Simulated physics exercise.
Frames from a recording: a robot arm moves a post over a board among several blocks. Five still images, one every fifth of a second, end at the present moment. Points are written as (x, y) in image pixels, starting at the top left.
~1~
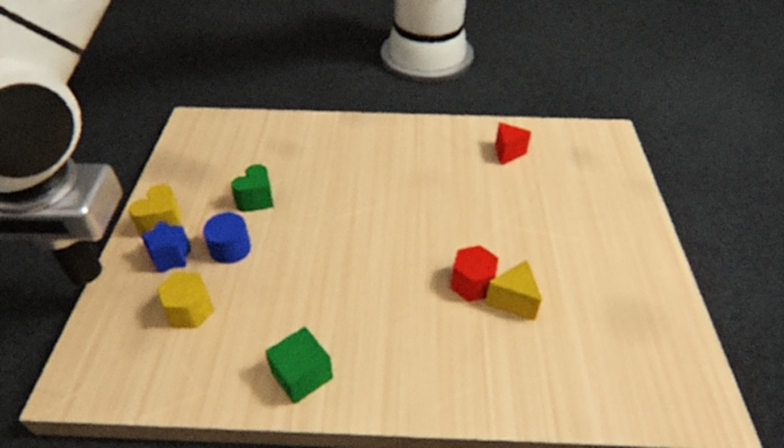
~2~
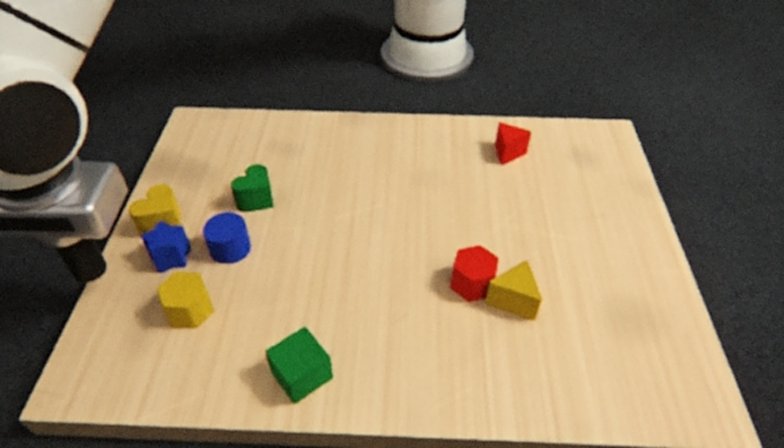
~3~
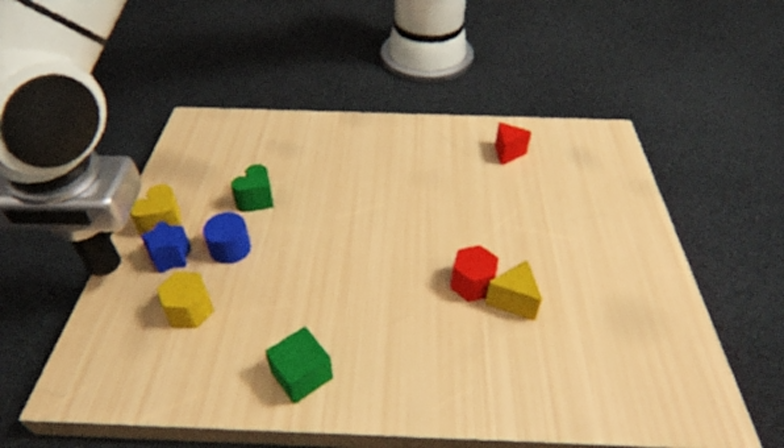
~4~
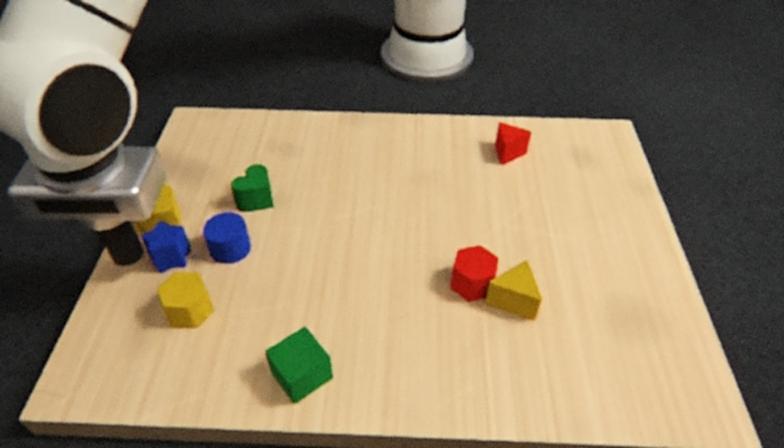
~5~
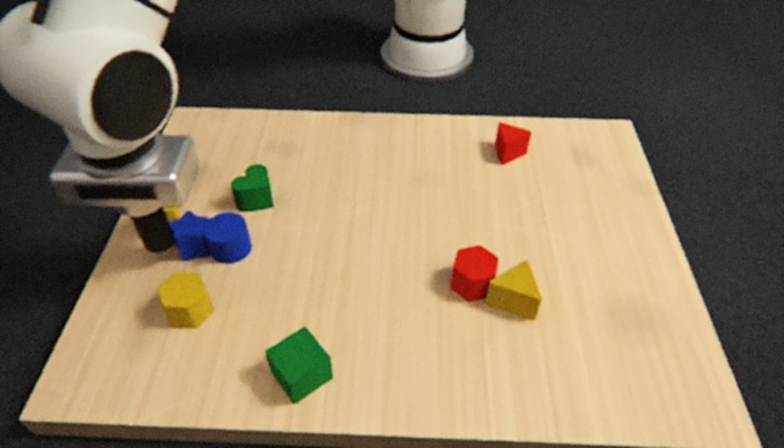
A robot arm moves right over the board and pushes the blue star rightward.
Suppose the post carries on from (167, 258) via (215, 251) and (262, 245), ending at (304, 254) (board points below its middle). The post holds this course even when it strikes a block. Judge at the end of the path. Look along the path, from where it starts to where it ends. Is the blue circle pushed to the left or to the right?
Gets pushed left.
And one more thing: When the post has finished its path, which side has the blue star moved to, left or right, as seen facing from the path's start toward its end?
The left.
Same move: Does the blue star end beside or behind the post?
That would be a yes.
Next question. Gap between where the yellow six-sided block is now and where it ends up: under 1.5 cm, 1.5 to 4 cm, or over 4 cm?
The block shifts less than 1.5 cm.
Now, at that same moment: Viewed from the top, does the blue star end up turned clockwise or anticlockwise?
It makes a counterclockwise turn.
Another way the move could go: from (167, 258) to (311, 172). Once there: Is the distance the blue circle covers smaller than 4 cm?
Answer: No.
What follows on the original path. One third of the way, post at (210, 234); blue star at (236, 215); blue circle at (273, 218).
Two thirds of the way, post at (258, 228); blue star at (283, 209); blue circle at (319, 208).
At the end, post at (302, 238); yellow heart-shaped block still; yellow six-sided block still; blue star at (312, 211), turned 40° anticlockwise; blue circle at (349, 200).
